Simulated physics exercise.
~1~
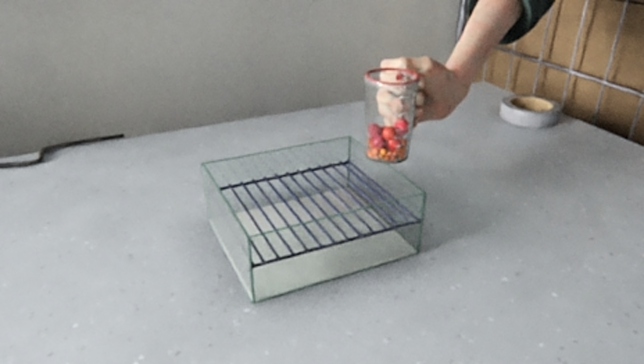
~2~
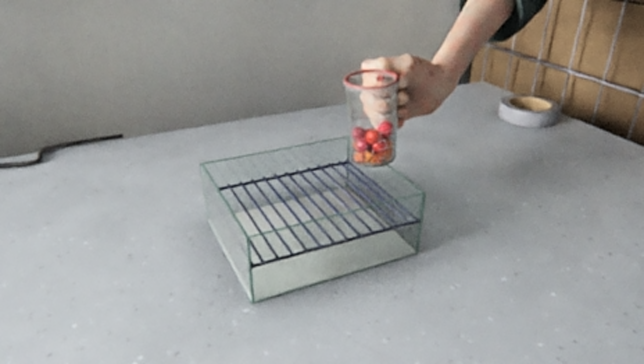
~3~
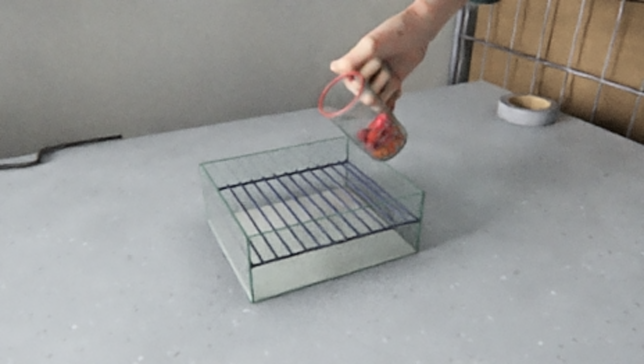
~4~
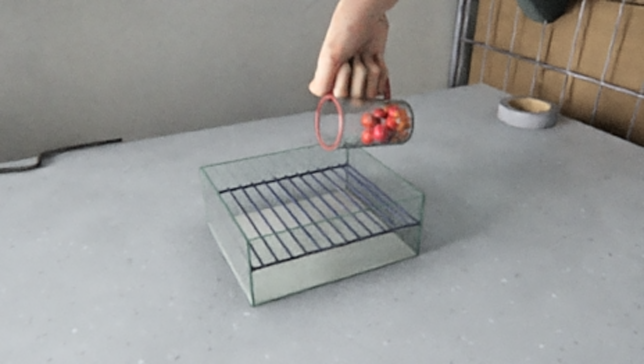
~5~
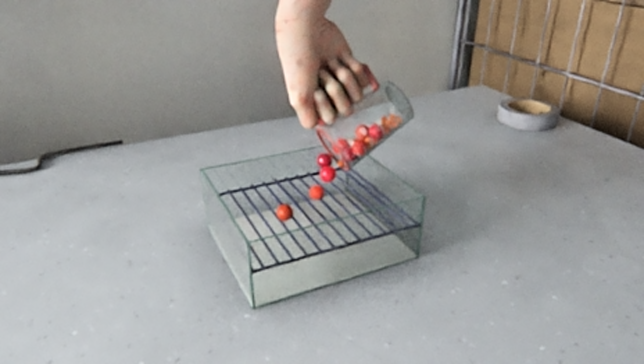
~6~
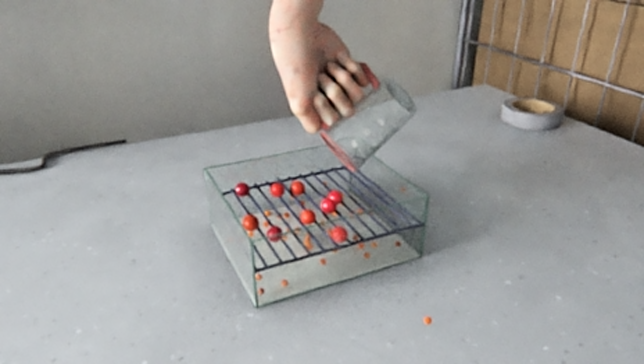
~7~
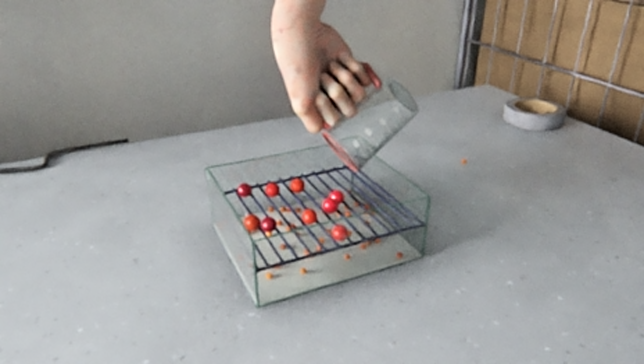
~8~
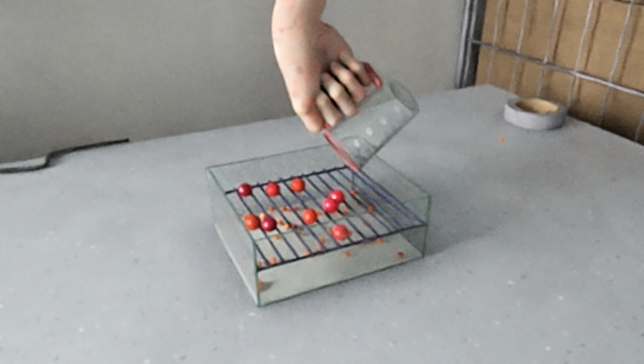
In the video, a hand tips a clear cup of red balls and small orange pieces over a wire rack set in a glass box; the red balls stay on the wires, while nearly all the orange pieces end up below and a few land outside.
